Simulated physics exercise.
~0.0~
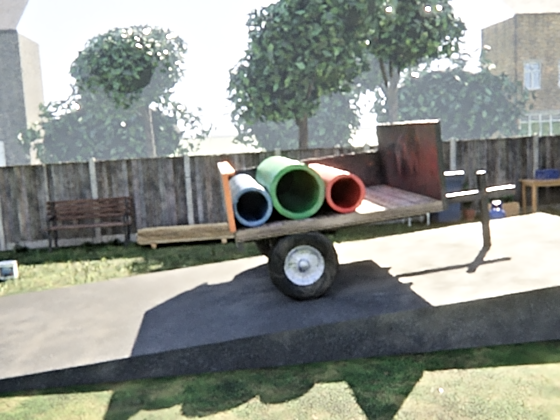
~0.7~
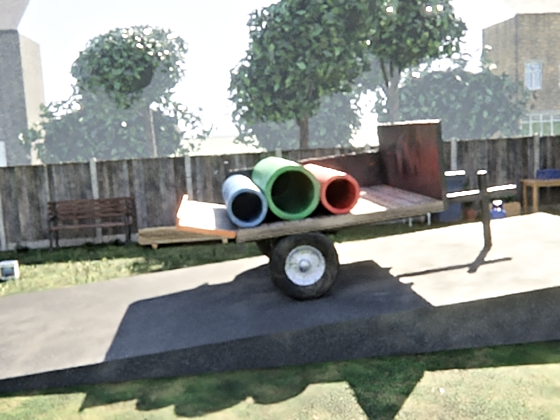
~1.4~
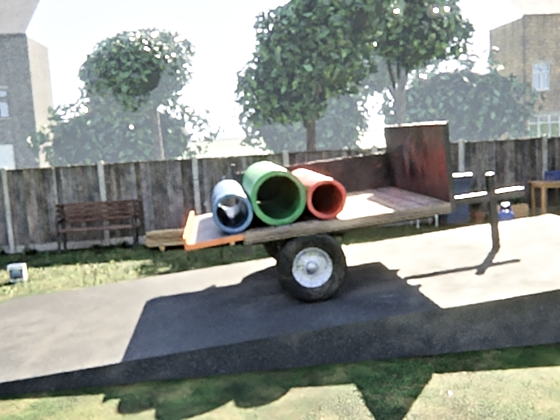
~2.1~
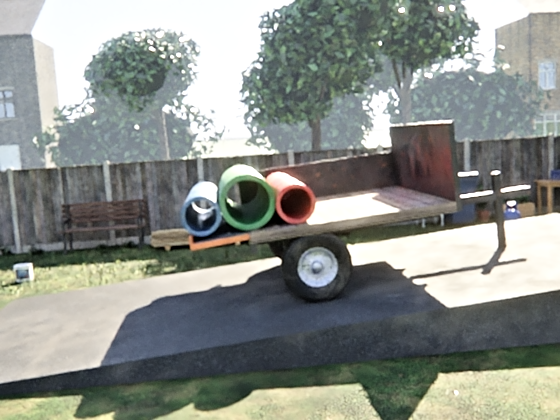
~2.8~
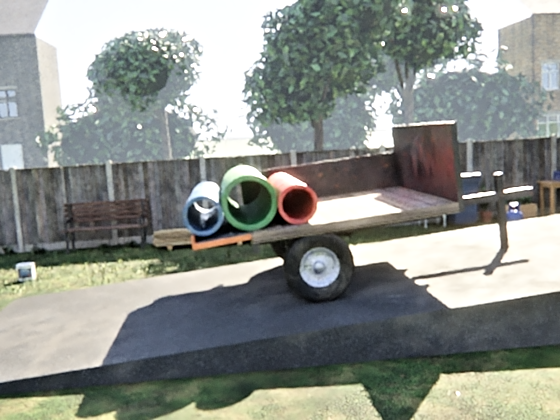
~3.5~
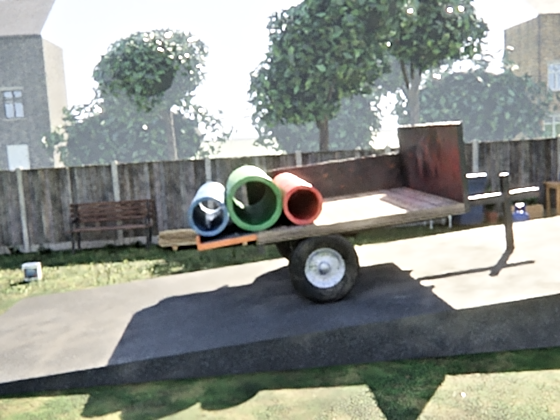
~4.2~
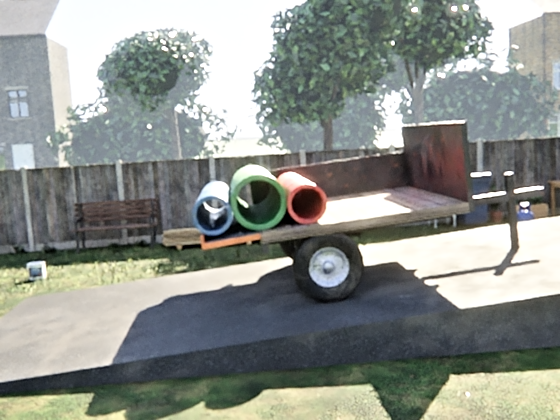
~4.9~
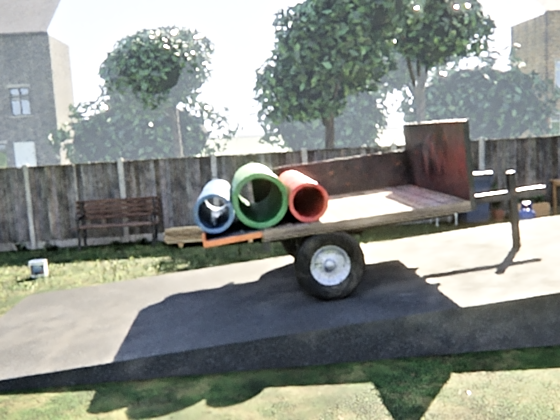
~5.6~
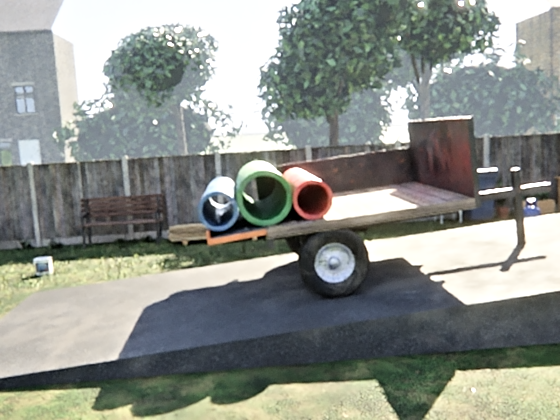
At the start, three large pipes, blue, green and red, lie side by side against the raised orange tailgate of a trailer parked on a sloping path, with a fence and trees behind. The tailgate swings down to the left, and the pipes begin to roll after it. They roll left along the bed toward the open tail as the tailgate drops nearly level with the bed. The pipes then stop close together near the tail end, while the view pans slightly left. At the end, all three rest still on the trailer, and none has fallen off.
